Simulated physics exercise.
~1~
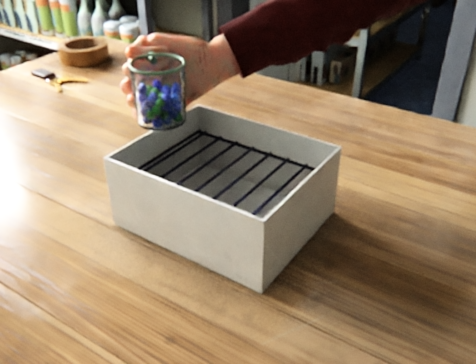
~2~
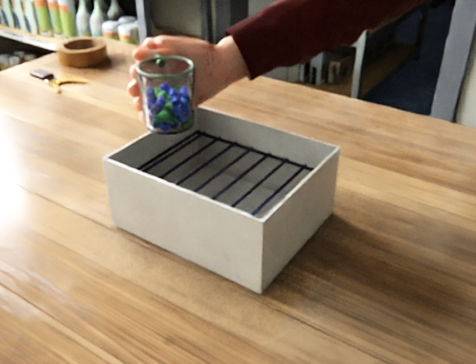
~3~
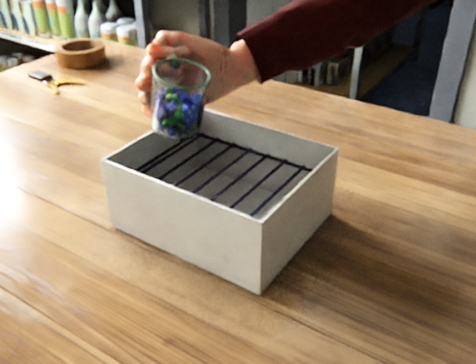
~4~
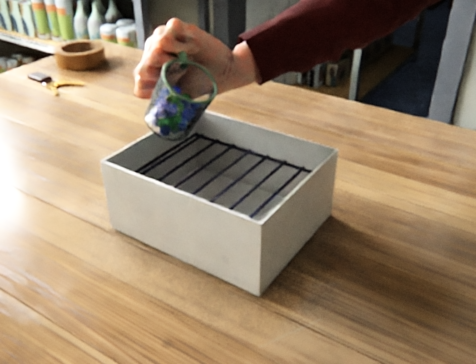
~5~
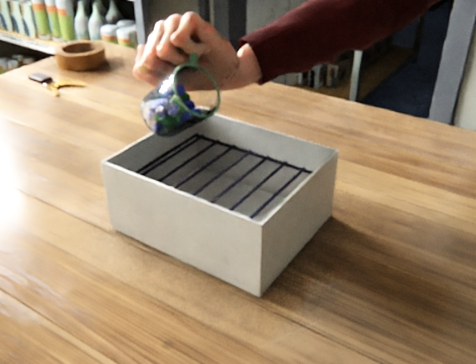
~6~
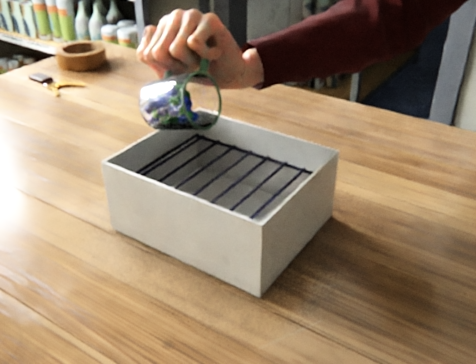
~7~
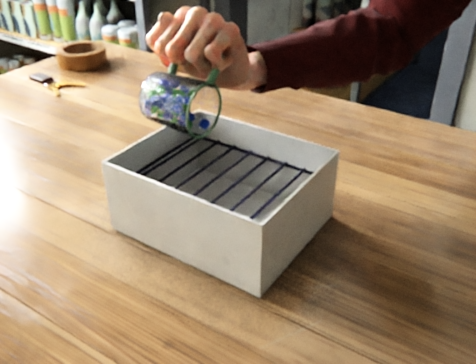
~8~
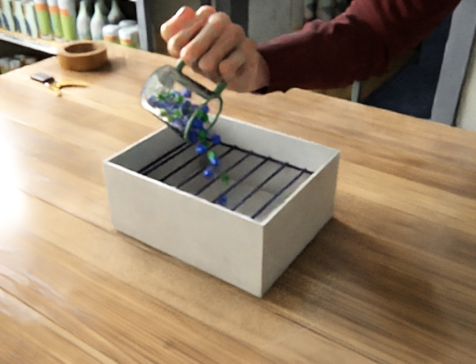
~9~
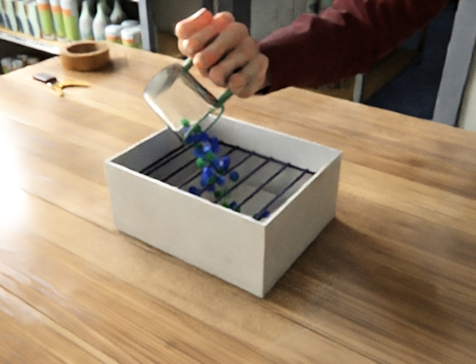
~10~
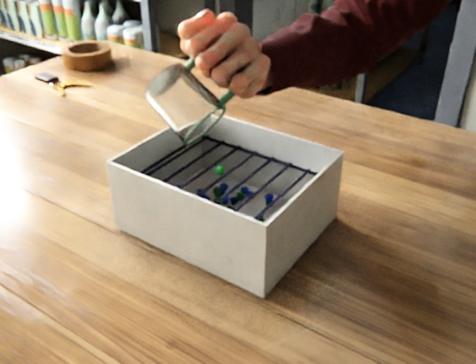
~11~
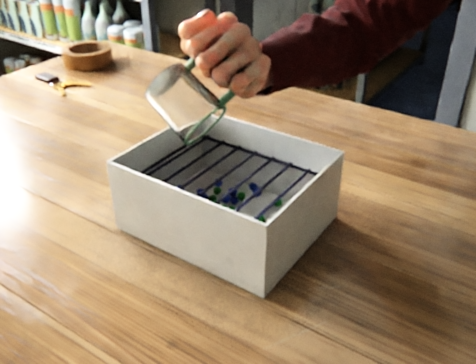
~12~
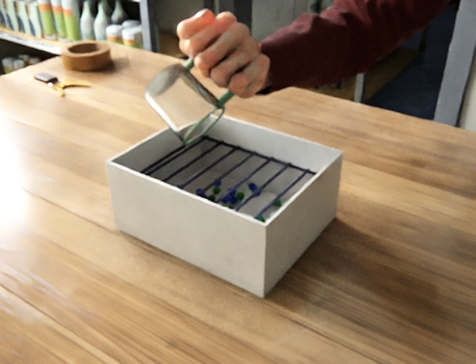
We see a hand hold a clear cup of small blue and green pieces over an open pale box spanned by dark wires, then gradually tip it until the pieces spill out; both colours drop through the grille and settle beneath it, leaving the cup empty.
